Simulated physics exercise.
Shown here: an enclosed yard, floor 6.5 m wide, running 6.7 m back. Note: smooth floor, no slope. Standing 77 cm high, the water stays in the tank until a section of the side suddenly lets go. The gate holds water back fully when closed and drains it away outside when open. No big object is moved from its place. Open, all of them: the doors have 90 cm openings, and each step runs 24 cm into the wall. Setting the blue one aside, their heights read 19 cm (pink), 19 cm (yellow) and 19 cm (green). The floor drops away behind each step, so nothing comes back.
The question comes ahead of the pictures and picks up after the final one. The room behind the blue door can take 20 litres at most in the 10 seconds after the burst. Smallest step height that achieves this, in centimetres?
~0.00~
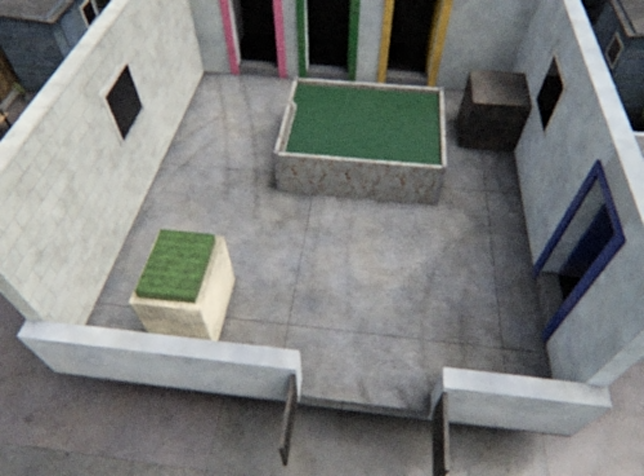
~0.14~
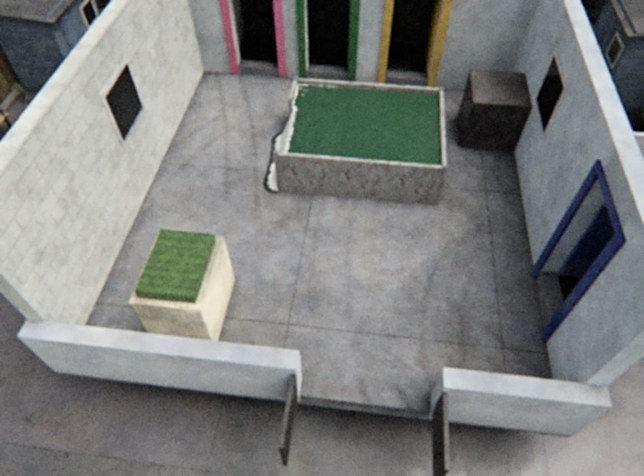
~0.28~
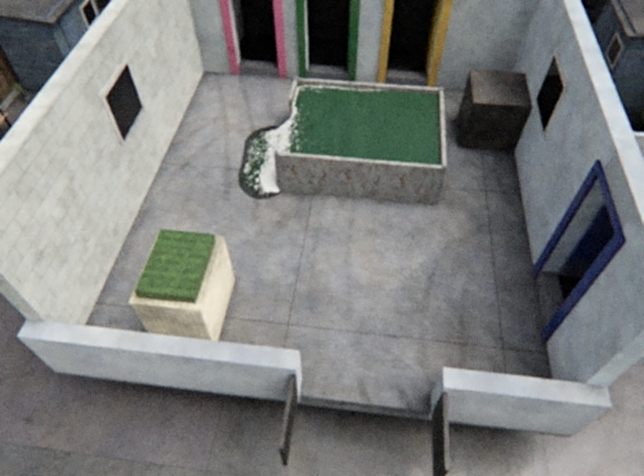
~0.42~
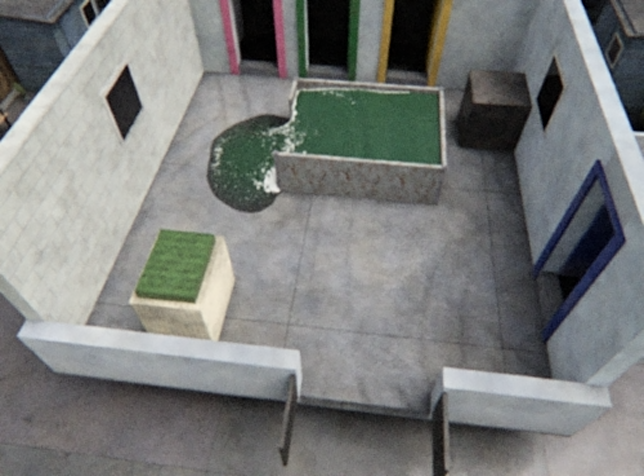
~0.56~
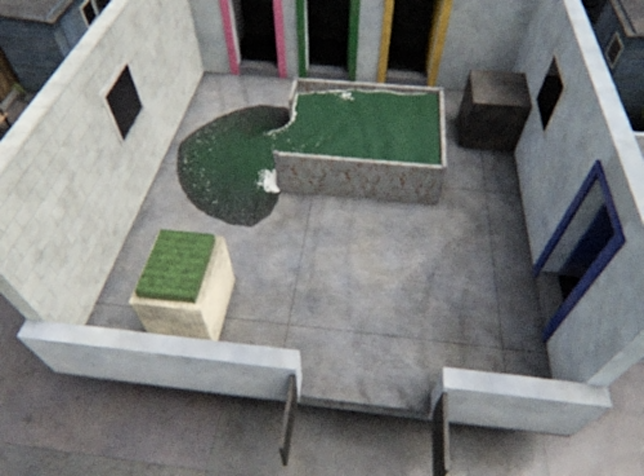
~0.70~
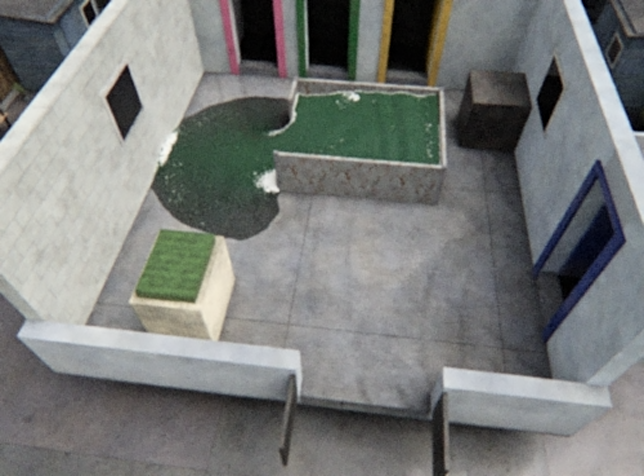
10.5 cm.
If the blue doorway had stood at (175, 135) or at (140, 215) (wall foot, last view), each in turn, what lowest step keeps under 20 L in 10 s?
About 37 and 27 cm.
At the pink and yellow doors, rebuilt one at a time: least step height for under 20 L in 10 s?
You'd want some 18 cm at pink and some 14.5 cm at yellow.
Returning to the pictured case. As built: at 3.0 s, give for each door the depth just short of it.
Lab note, cm: Pink 22; yellow 0; green 7; blue 0.
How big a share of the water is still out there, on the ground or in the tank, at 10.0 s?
Around 98 in a hundred parts remain.
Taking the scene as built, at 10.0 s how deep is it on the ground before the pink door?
You'd measure close to 10.0 cm there.
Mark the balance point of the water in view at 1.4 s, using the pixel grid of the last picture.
(311, 159).
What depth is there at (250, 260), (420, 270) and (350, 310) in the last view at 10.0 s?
Roughly 8, 10 and 4 cm, in turn.
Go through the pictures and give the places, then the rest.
Still water, 77 cm deep, in the tank at (364, 123); the blue door at (566, 266) is dry, in the first picture.
The gap is at (287, 151), the front 0.3 m out at (275, 142); the back of the tank holds 77 cm, in the second picture.
The gap is at (287, 151), the front 0.8 m out at (248, 149); the back of the tank holds 77 cm, in the third picture.
The front is at (215, 153), 1.4 m from the gap at (288, 153); 2.7 m2 of floor is wet, 77 cm left at the back, in the fourth picture.
The gap is at (288, 153), the front 2.0 m out at (182, 154); the back of the tank holds 77 cm, in the fifth picture.
The front is at (154, 180), 2.3 m from the gap at (287, 153); 6.3 m2 of floor is wet, 74 cm left at the back; 4.6 m in a straight line remain to the blue door at (566, 266), in the sixth picture.
After 1.4 s water covers 25 % of the floor, deepest (47 cm) near (162, 162); it has not reached the blue door.
After 3.0 s water covers 40 % of the floor, deepest (47 cm) near (117, 343); it has not reached the blue door.
After 10.0 s water covers 100 % of the floor, deepest (19 cm) near (557, 408); 14 cm at the blue door, 0 litres in over its 23 cm step.
At the blue door as built, the water arrived by 4.7 s and peaked near 15 cm at 7.6 s.
Run again over the same 10 s with other heights there, 30 litres in over 9.5 cm, 14 litres over 11.5 cm. The limit of 20 litres is kept from about 10.5 cm up.
